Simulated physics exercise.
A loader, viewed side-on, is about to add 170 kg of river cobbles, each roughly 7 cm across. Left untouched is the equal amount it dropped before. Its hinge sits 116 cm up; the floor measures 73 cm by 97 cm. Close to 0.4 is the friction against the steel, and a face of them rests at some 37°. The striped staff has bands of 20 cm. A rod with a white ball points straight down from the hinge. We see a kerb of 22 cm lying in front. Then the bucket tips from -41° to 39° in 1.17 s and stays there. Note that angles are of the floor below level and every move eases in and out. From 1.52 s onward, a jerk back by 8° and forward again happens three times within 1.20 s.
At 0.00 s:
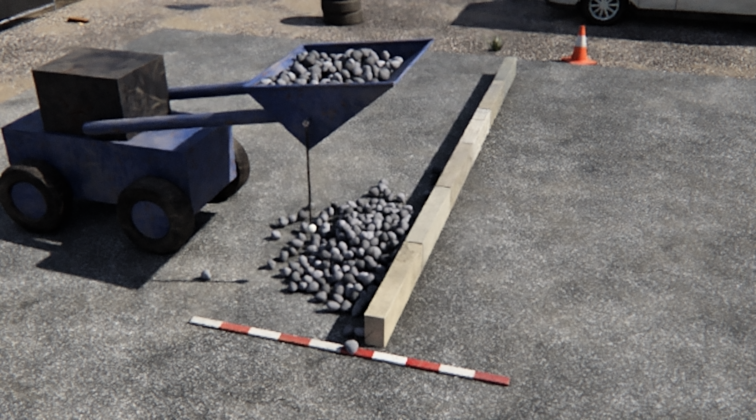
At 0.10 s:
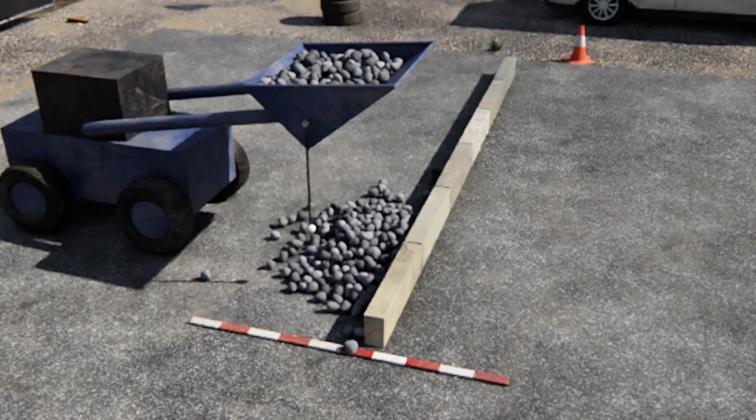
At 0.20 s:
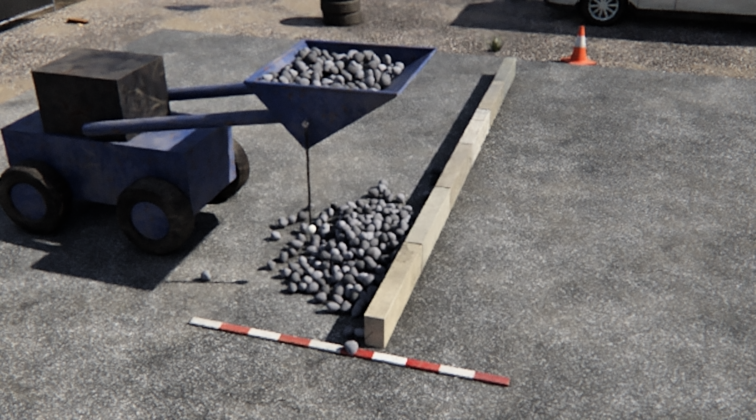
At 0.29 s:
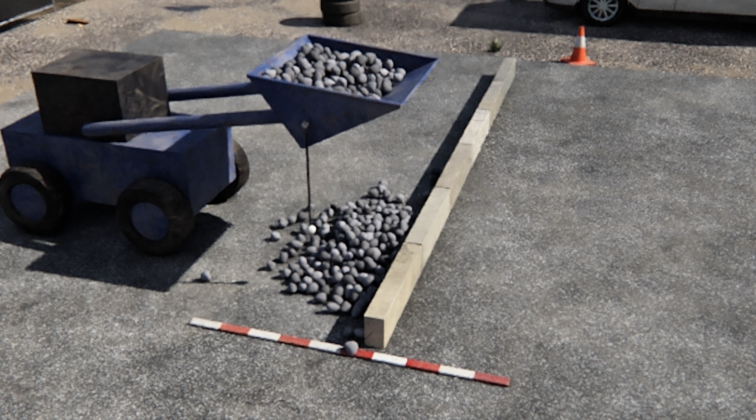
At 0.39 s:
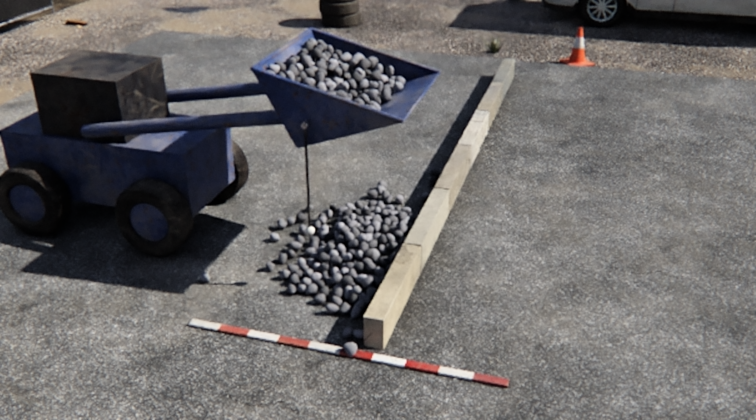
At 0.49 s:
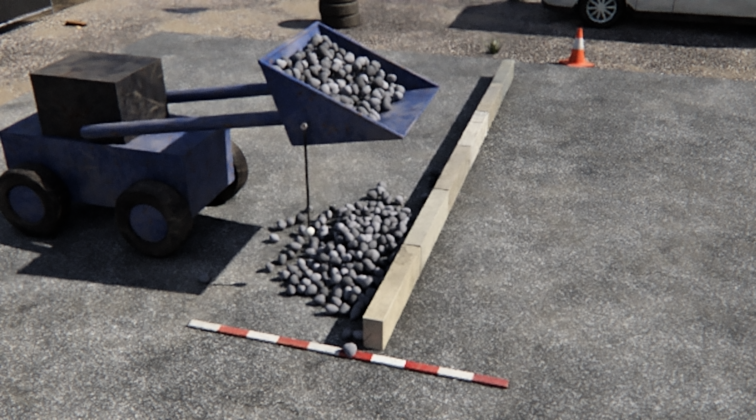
Blue loader's raised bucket of grey stones gradually tilting forward above an earlier stone heap beside a long pale kerb.
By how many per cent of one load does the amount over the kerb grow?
It grows by about 86 per cent of one load.
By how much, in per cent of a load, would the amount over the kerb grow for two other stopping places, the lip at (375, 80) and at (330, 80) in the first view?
I'd guess close to 55 per cent first and close to 10 per cent second.
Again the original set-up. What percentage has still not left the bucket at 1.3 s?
Still inside: Some 60 %.
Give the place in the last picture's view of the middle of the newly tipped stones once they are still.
Roughly at (474, 263) in the last picture.
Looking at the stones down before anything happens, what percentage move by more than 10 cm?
Some 0 percent, give or take.
After 0.9 s the floor is at 27°; in per cent of one load, 100 in the bucket, 100 on this side of the kerb; the foremost stones are at (403, 251).
After 1.3 s the floor is at 39°; in per cent of one load, 58 in the bucket, 139 on this side of the kerb, 3 over the kerb; the foremost stones are at (434, 230).
After 3.2 s the floor is at 39°; in per cent of one load, 0 in the bucket, 114 on this side of the kerb, 86 over the kerb; the foremost stones are at (683, 280).
After 5.6 s the floor is at 39°; in per cent of one load, 0 in the bucket, 114 on this side of the kerb, 86 over the kerb; the foremost stones are at (683, 280). Net gain over the kerb, 86.
